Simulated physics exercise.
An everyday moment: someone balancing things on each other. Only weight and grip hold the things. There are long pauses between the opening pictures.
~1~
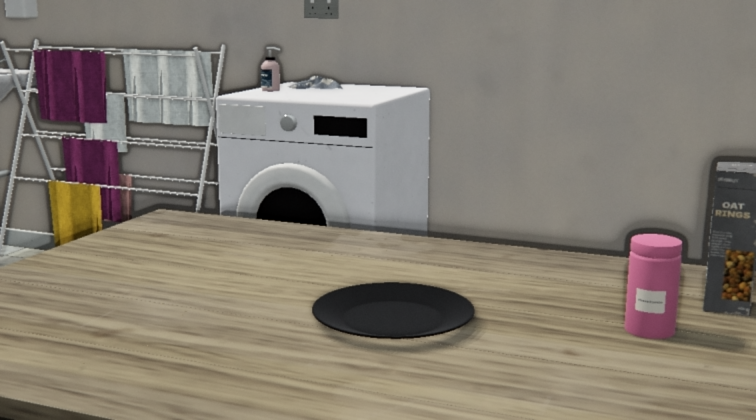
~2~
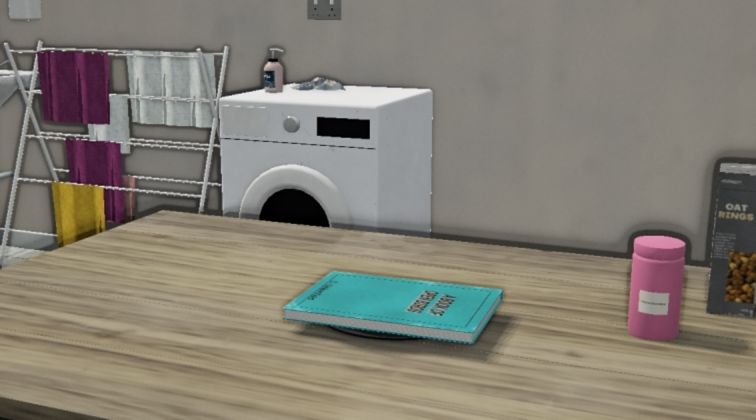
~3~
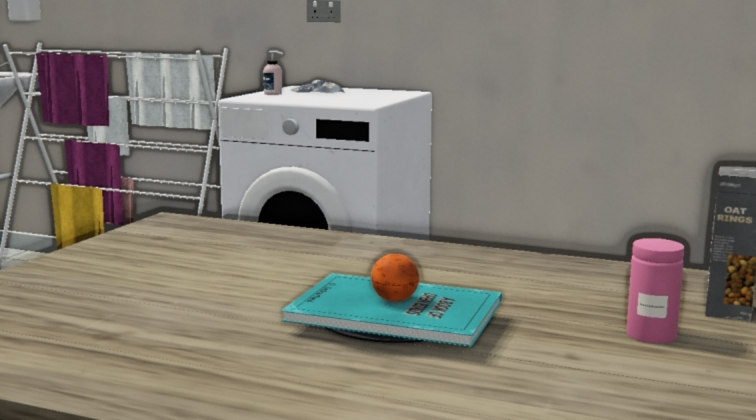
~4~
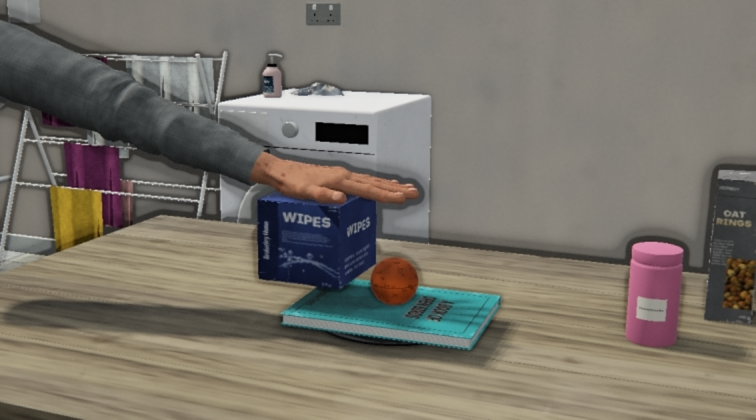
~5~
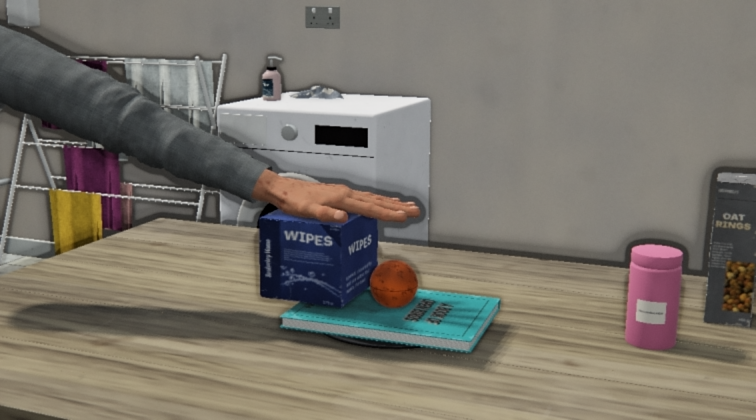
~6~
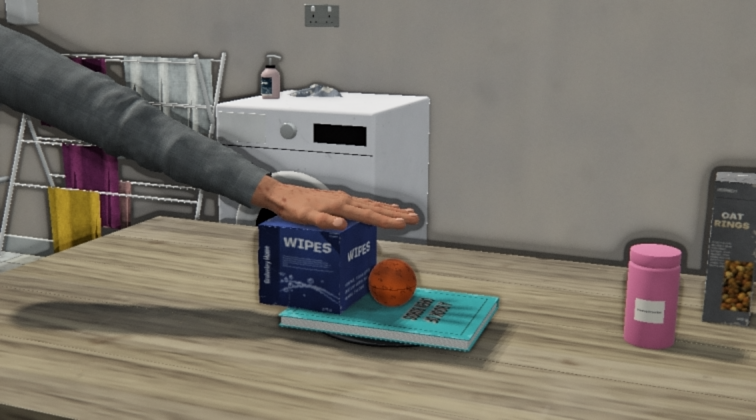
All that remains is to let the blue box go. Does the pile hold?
The pile stays up.
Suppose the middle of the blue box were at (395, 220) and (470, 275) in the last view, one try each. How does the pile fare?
In the first case it gives way; in the second case it stays up.
Then, 1.00 s after the last picture, nothing has stirred.
Then, 2.10 s after the last picture, blue box resting near (319, 257).
At rest, all 6 in place. Seen from the same camera at the end, blue box near (319, 257). The pile holds.
